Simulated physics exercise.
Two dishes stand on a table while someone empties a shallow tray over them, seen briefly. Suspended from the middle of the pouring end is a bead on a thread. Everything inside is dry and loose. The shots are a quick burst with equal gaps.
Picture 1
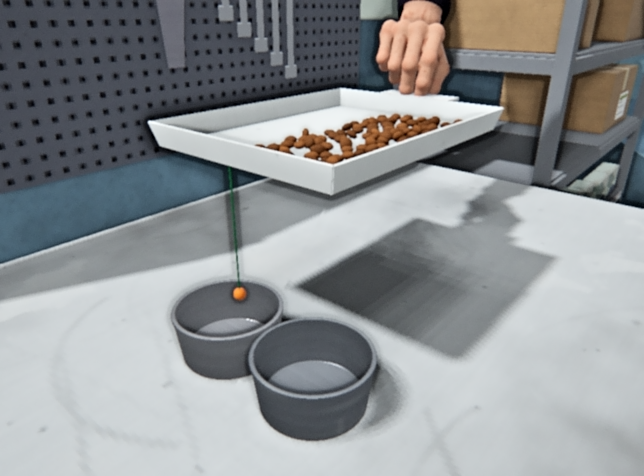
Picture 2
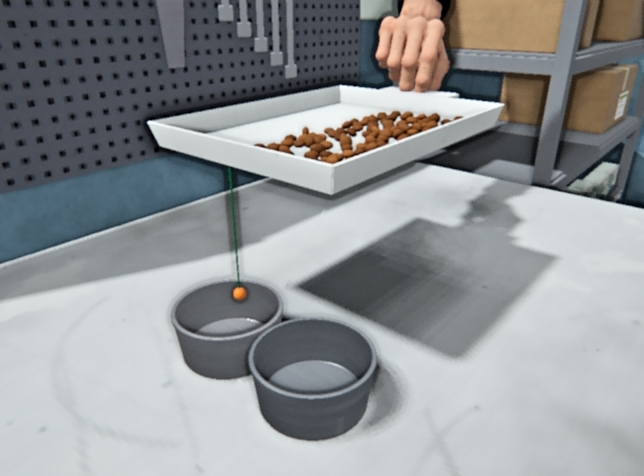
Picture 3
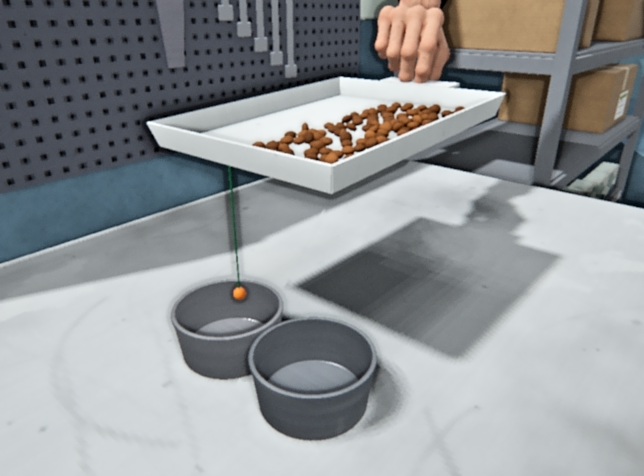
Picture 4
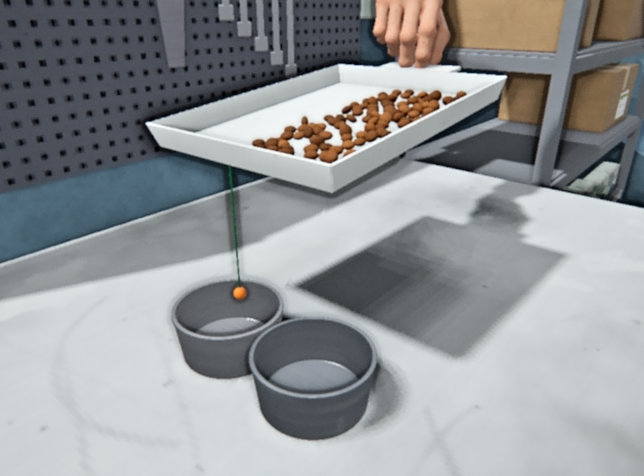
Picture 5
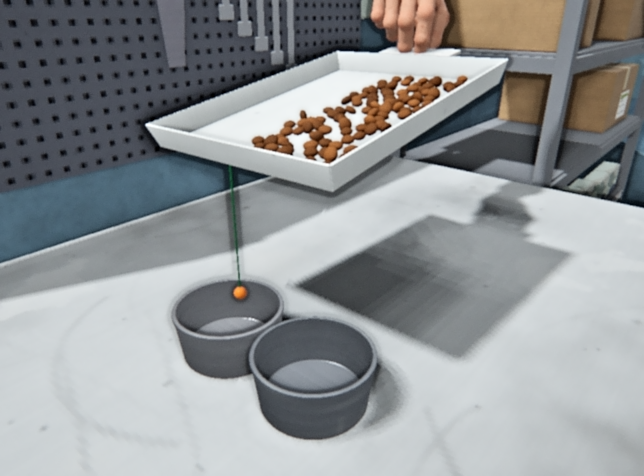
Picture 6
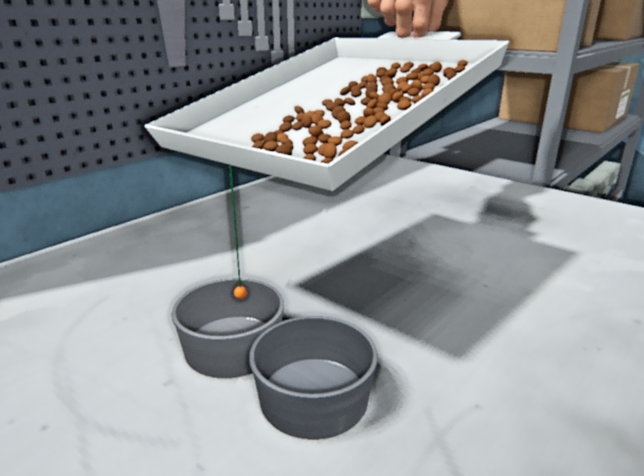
A hand raises the far end of a white tray of brown kibble above two dishes.
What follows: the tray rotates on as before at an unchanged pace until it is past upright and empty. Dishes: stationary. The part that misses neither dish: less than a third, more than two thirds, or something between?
The two dishes will gather not even a third of the load.
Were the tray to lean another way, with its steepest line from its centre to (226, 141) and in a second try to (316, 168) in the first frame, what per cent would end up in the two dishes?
In order, some 10 % and some 90 %.
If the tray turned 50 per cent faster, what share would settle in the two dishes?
I'd put it at some 20 per cent.
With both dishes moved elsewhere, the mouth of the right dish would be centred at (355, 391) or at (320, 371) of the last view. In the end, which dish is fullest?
With the first placement it's the one to the left, with the second it's the one to the left.
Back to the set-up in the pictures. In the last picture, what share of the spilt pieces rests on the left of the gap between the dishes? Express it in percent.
Estimate: About 90 percent.
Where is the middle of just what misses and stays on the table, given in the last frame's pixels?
Estimate: Around (176, 411).
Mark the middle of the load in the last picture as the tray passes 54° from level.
The load's middle is around (256, 136).
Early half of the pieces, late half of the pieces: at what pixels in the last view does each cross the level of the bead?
Around (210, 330), followed by around (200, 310).
Shortly afterwards, tray tipped steeply; the whole lot on the tray.
Next, tray tipped right over; the bulk on the tray; only a few in the left dish; a little outside both; a little in the air.
Some moments later, tray tipped past a quarter turn; only a few in the right dish; near a quarter in the left dish; the bulk outside both.
In the end, tray tipped past a quarter turn; only a few in the right dish; near a quarter in the left dish; the bulk outside both.
